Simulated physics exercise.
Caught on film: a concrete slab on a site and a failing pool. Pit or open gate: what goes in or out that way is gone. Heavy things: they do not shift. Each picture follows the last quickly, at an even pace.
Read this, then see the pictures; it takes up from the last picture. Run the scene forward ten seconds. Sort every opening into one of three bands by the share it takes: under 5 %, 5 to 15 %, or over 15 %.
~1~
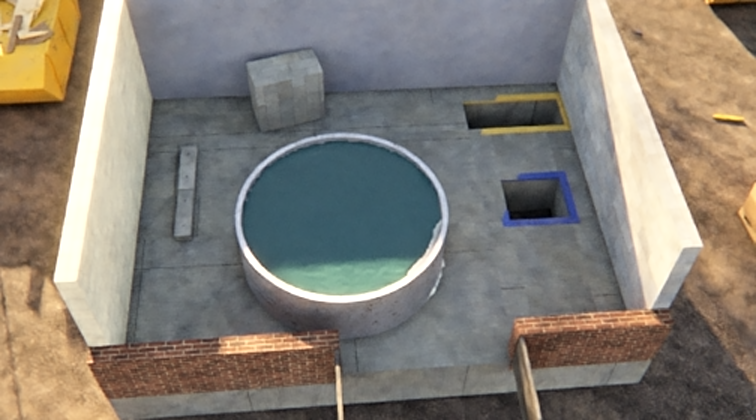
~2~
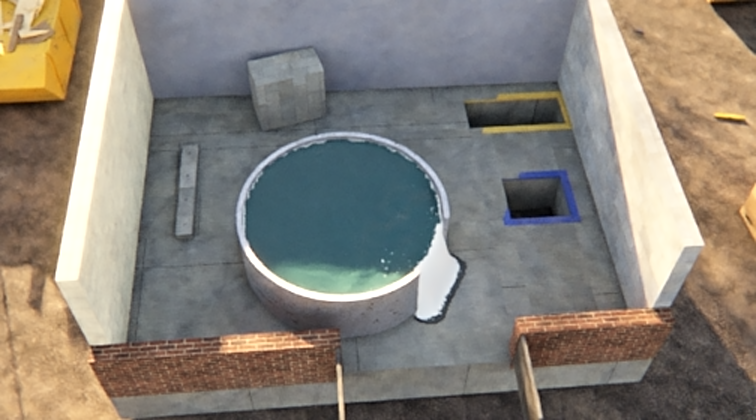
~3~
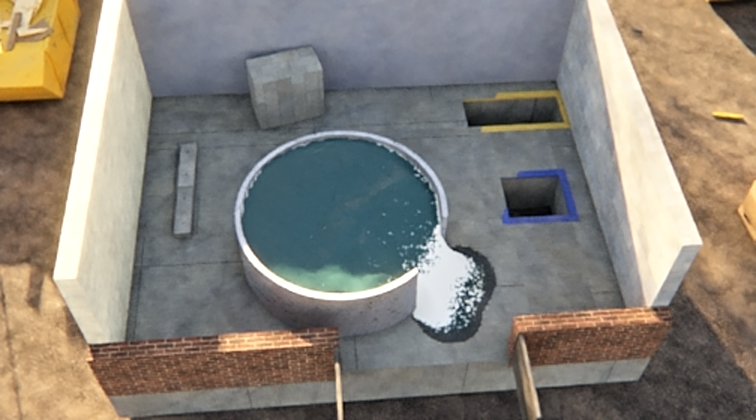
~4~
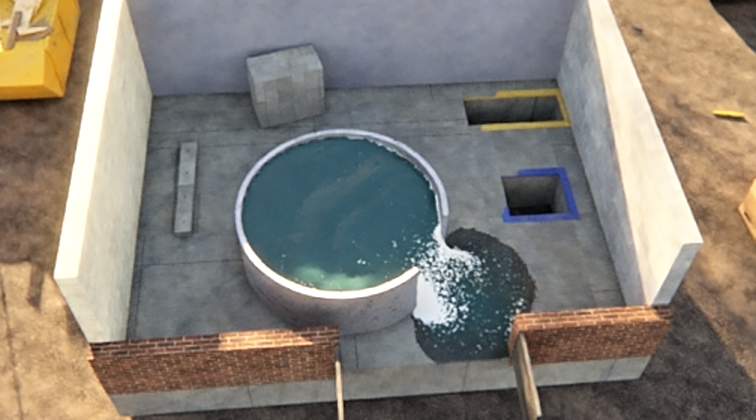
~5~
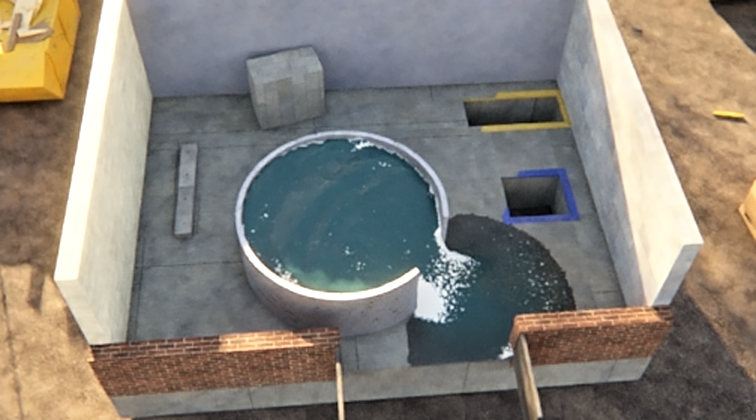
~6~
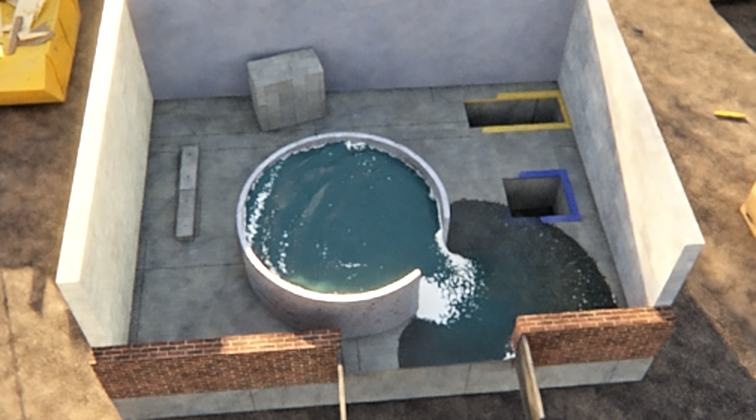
The gate takes over 15 %; the blue pit takes over 15 %; the yellow pit takes 5 to 15 %.
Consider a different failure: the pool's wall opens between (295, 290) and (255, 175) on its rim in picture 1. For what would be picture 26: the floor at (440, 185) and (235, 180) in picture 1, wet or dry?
The first would be still unwetted and the second drenched.
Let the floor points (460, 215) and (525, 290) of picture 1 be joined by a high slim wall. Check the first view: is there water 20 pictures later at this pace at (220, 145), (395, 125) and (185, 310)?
Okay, the first comes out left untouched, the next soaked, and the last left untouched.
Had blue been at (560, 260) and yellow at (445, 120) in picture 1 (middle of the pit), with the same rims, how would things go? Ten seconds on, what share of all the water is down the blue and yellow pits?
The blue pit takes 40 per cent, and the yellow pit takes 4 per cent.
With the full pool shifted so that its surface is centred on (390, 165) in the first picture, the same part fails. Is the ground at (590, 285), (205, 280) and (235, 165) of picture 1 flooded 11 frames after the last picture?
Spot one wetted, spot two unwetted, spot three unwetted.
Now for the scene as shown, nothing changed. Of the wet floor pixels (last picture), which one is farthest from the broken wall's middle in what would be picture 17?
Somewhere near (564, 127).
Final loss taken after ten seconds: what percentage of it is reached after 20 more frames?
Near 40 in a hundred, I reckon.
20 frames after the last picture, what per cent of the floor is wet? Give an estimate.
I'd say 25 per cent.
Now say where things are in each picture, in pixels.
The first picture shows the pool at (342, 214) is whole and still.
In the second picture, water pours out at (433, 272) and has run to (429, 319).
In the third picture, water pours out at (431, 272) and has run to a hidden place.
In the fourth picture, the front is at a hidden place, out from the gap at (432, 272).
In the fifth picture, water pours out at (432, 273) and has run to a hidden place.
In the sixth picture, water pours out at (433, 273) and has run to a hidden place.
A moment on, water covers 20 % of the floor; the gate 4 %, the blue pit 0 %, the yellow pit 0 %.
Next, water covers 25 % of the floor; the gate 8 %, the blue pit 3 %, the yellow pit 0 %.
Then, water covers 25 % of the floor; the gate 13 %, the blue pit 10 %, the yellow pit 4 %.
Later, water covers 25 % of the floor; the gate 19 %, the blue pit 21 %, the yellow pit 8 %.
In the end, water covers 25 % of the floor; the gate 24 %, the blue pit 32 %, the yellow pit 12 %.
